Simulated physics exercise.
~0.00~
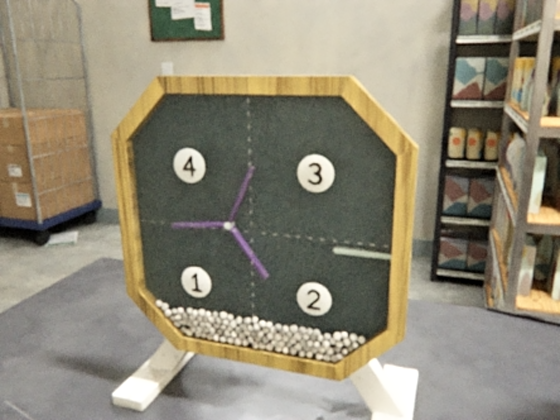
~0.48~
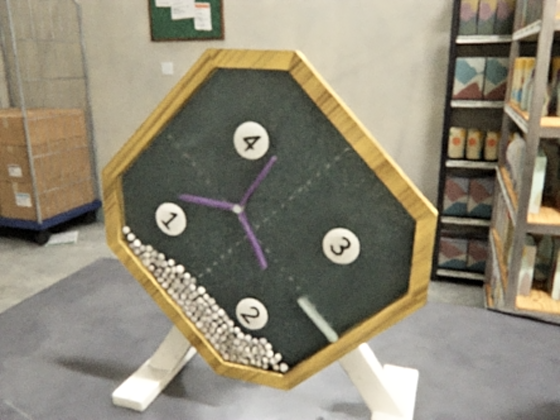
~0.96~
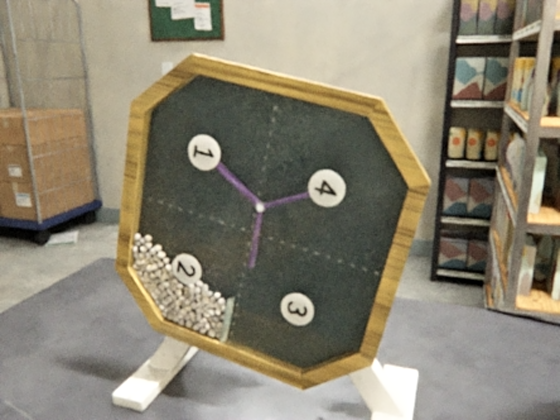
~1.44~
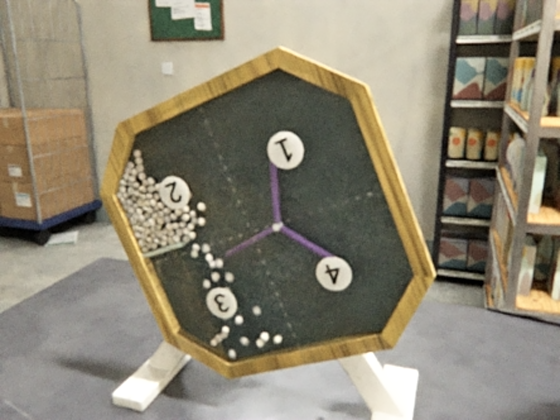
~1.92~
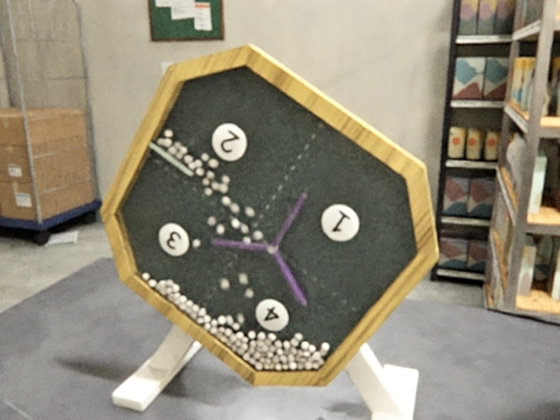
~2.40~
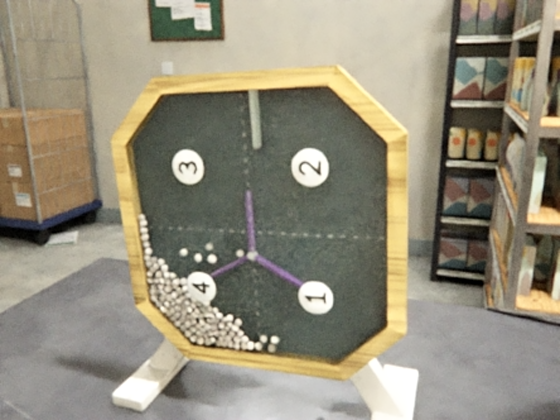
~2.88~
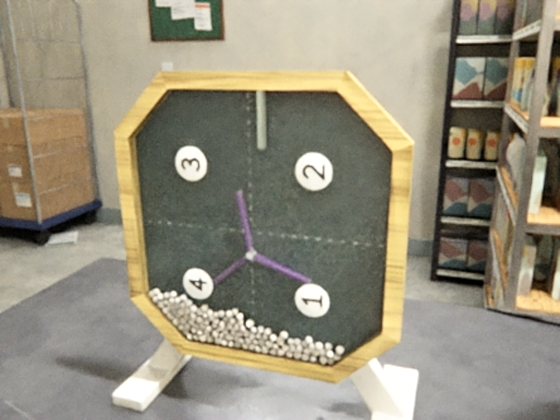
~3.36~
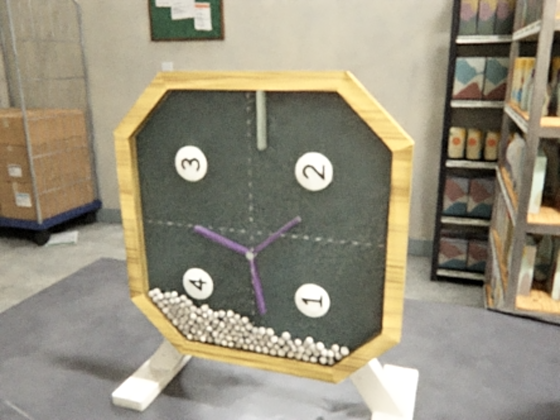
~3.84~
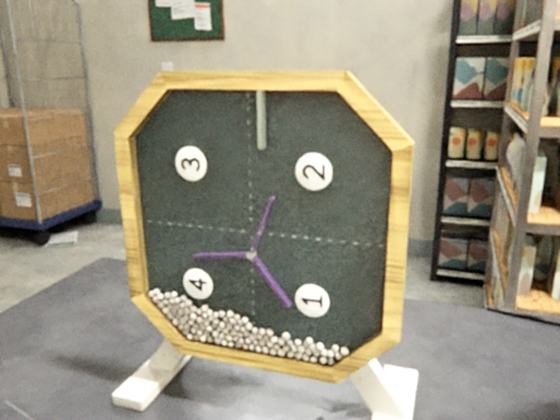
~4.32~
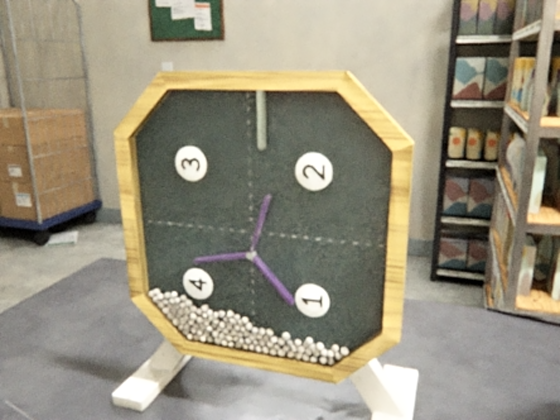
An octagonal box of white balls turns clockwise and stops, most balls resting lower left.
